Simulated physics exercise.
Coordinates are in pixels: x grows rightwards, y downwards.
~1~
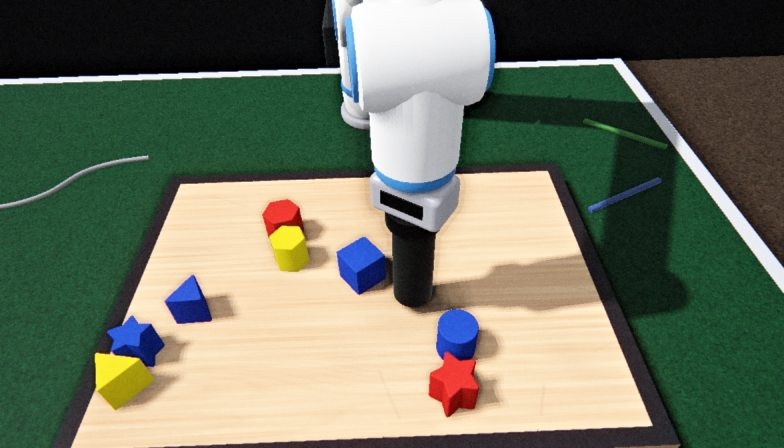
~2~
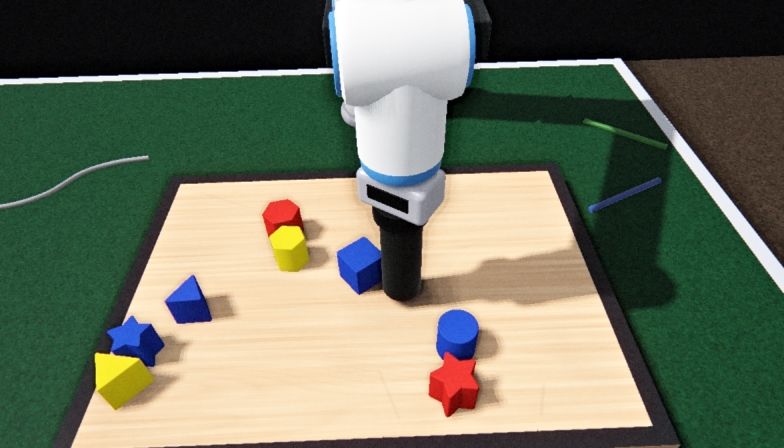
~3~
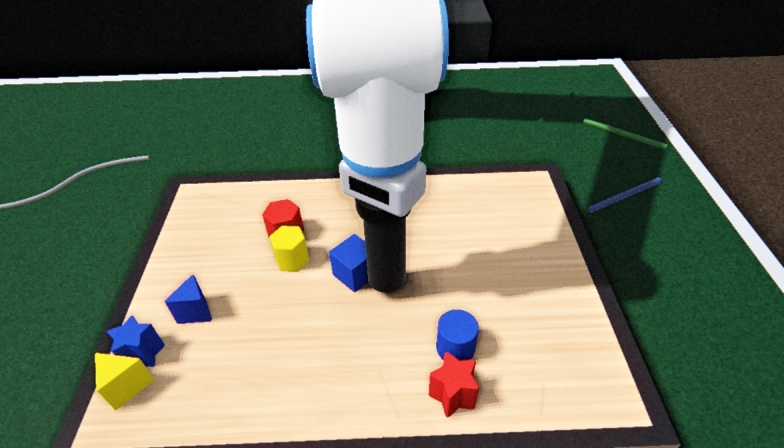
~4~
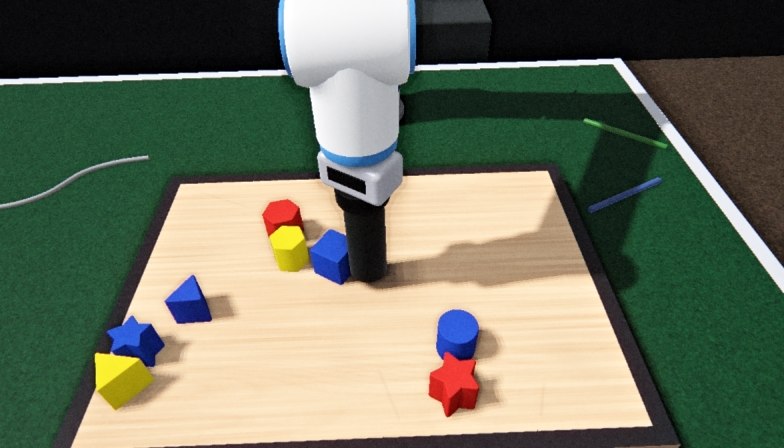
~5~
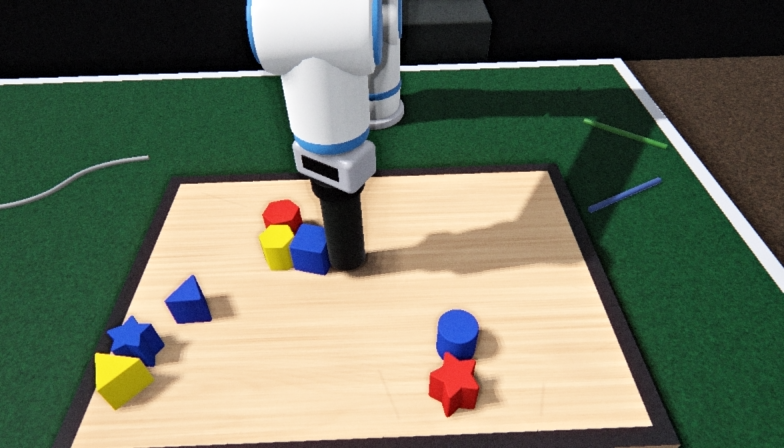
A white robot arm with blue trim and a black rod reaches over a pale wooden board on green flooring, seen from above by a still camera. A blue cube sits beside the rod, red and yellow hexagons behind left, blue and yellow pieces at left, a blue cylinder and red star front right. The rod moves left and slightly back, pushing the cube against the yellow hexagon, which shifts slightly left.
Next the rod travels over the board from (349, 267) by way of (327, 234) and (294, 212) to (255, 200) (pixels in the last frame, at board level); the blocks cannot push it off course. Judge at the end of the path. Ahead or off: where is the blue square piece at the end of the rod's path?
That block drops off.
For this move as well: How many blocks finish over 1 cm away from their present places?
My guess is at least three.
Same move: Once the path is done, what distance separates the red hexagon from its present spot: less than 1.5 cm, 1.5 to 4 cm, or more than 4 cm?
Between 1.5 and 4 cm.
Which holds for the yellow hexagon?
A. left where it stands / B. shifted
Letter B.
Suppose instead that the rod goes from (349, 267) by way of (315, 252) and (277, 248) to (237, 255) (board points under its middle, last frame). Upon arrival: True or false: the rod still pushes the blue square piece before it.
That statement is accurate.
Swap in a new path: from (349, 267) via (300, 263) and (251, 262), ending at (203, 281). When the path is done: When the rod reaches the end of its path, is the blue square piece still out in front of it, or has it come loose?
By then it is beside or behind the rod.
The first path, step by step. One third of the way, rod at (325, 224); yellow hexagon at (260, 237); red hexagon at (279, 209); blue square piece at (295, 229), turned 45° anticlockwise.
Two thirds of the way, rod at (292, 202); yellow hexagon at (259, 237); red hexagon at (262, 205), turned 65° anticlockwise; blue square piece at (294, 229), turned 50° anticlockwise.
At the end, rod at (252, 191); yellow hexagon at (259, 237); red hexagon at (259, 205), turned 75° anticlockwise; blue square piece at (294, 229), turned 50° anticlockwise.
